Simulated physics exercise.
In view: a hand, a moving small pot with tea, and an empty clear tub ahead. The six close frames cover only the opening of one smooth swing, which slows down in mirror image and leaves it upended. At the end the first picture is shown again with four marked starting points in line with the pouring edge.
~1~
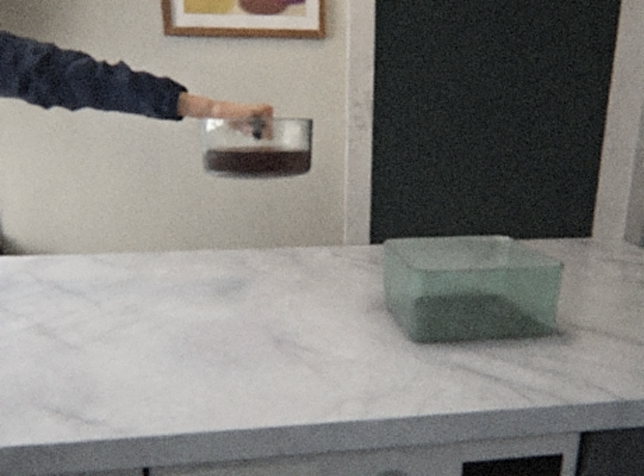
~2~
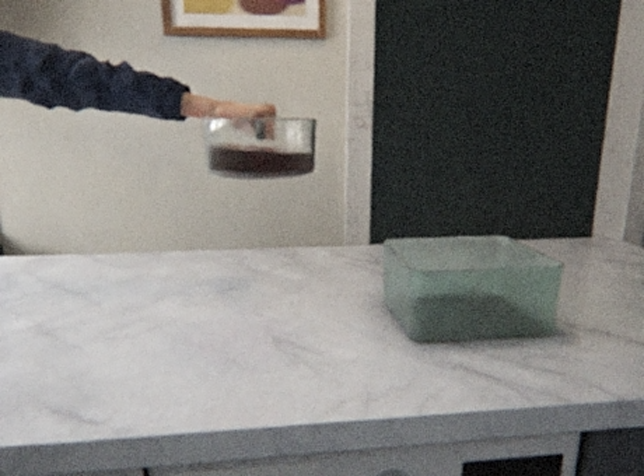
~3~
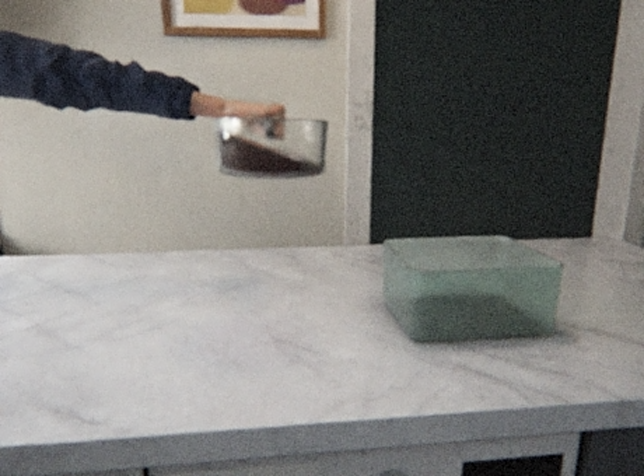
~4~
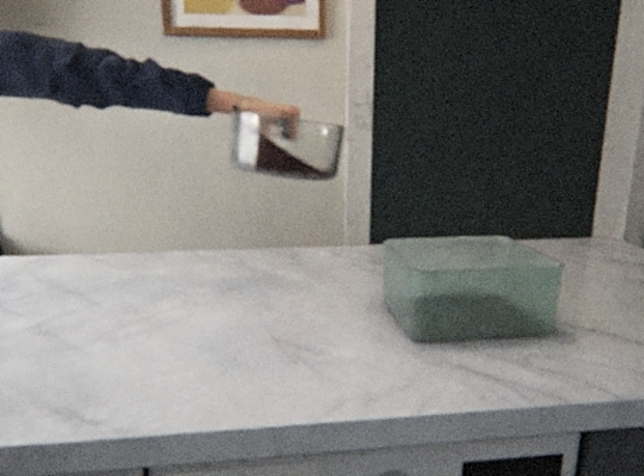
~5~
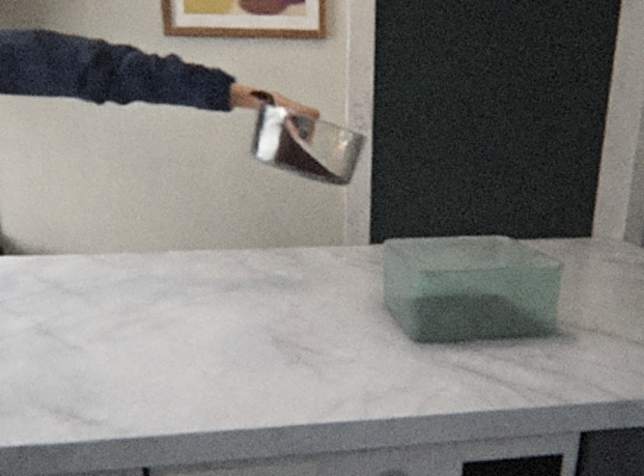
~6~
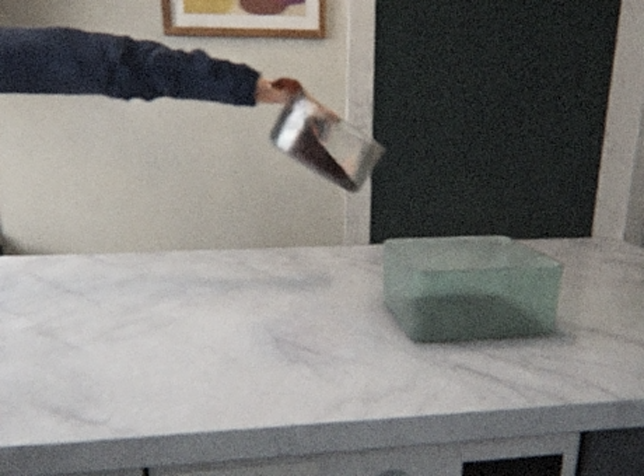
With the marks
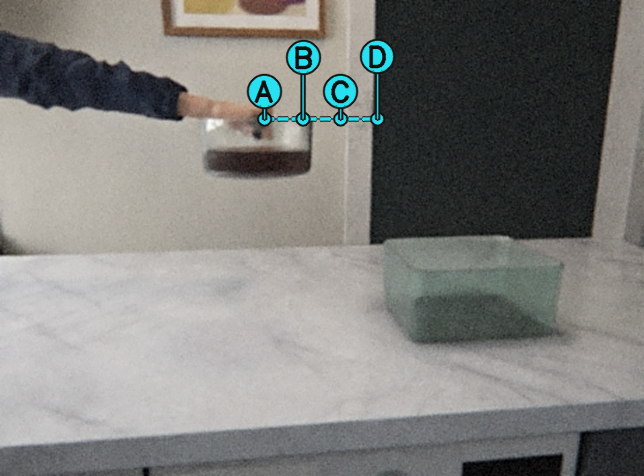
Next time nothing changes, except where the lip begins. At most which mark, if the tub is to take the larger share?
The limit is A.
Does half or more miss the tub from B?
No, not at all.
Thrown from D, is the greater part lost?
No.
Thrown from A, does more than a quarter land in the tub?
Yes.
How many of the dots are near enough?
All four.
In cyan, A at (264, 119); B at (303, 119); C at (340, 119); D at (377, 118).
With A, about 61 % lands in the tub, 28 % falls short and 11 % goes beside or beyond.
With B, about 81 % lands in the tub, 10 % falls short and 9 % goes beside or beyond.
With C, about 77 % lands in the tub, 9 % falls short and 14 % goes beside or beyond.
With D, about 63 % lands in the tub, 4 % falls short and 33 % goes beside or beyond.
